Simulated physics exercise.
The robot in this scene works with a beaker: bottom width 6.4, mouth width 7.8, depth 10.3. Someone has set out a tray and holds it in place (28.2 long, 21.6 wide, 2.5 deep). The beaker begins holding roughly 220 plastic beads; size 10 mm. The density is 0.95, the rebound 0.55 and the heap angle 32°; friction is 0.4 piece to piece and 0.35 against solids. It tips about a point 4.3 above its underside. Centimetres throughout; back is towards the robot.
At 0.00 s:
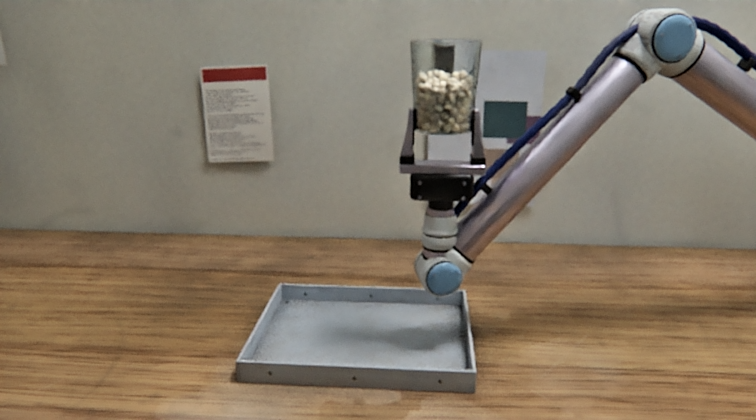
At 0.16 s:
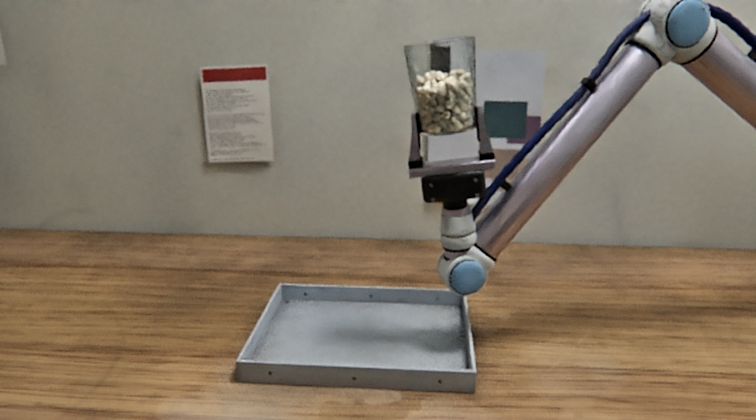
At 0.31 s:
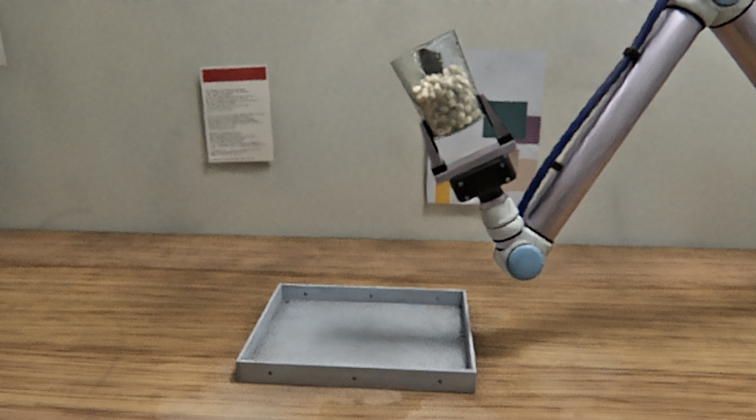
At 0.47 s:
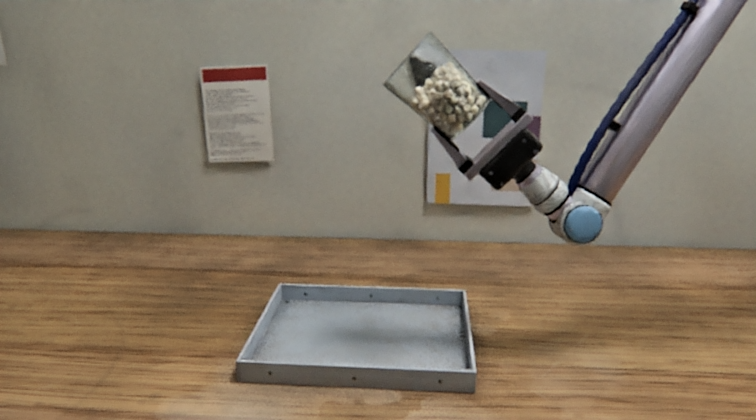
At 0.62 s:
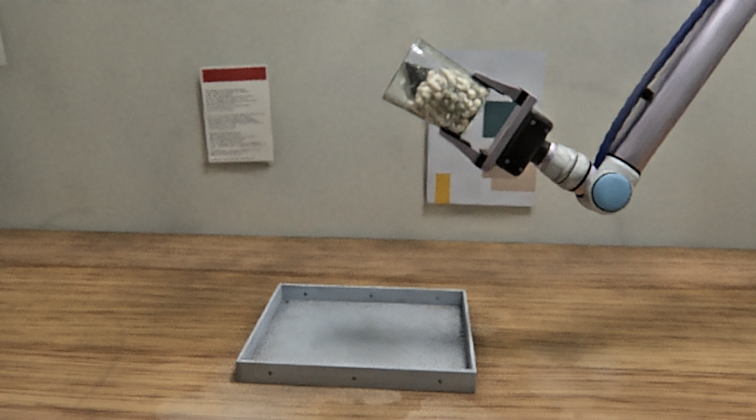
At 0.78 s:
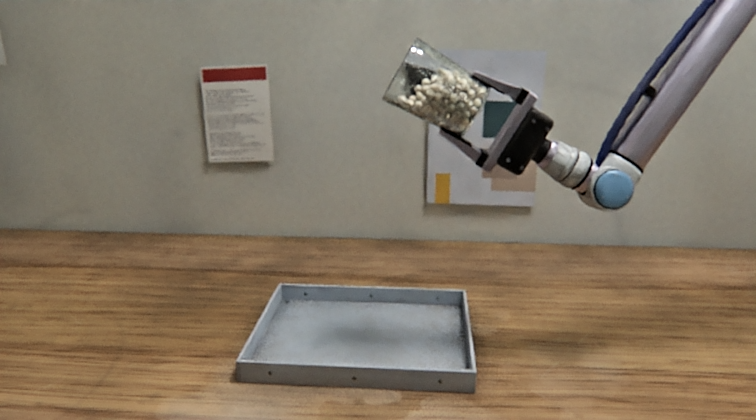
The clip shows a robot arm holding a clear beaker of pale beads upright above an empty gray tray on a wooden table, then tilting it steadily to the left while the beads shift inside, the tilt slowing near the end.
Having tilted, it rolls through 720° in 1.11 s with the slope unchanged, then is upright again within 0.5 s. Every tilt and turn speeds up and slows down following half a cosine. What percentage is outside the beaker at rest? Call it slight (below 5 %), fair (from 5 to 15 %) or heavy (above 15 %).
I would call it slight, below 5 %.
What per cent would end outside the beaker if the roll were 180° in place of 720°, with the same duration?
Share: Close to 0 %.
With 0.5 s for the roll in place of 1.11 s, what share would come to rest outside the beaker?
Expected share: Some 0 %.
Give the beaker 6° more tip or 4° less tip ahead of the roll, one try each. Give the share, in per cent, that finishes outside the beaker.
Roughly 0 % on the first try and 0 % on the second.
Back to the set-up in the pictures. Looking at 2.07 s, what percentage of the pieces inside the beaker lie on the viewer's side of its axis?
My guess would be around 55 per cent.
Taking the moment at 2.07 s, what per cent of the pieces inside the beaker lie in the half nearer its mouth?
Mouth-half share: Approx. 25 in a hundred.
By 1.42 s, tipped 61°, highest piece 37 above the table; 223 in the beaker.
By 2.07 s, tipped 44°, highest piece 36 above the table; 223 in the beaker.
By 2.59 s, upright, highest piece 38 above the table; 223 in the beaker.
By 3.29 s, upright, highest piece 38 above the table; 223 in the beaker.
Final count, 223 in the beaker. That is 0 % outside the beaker.
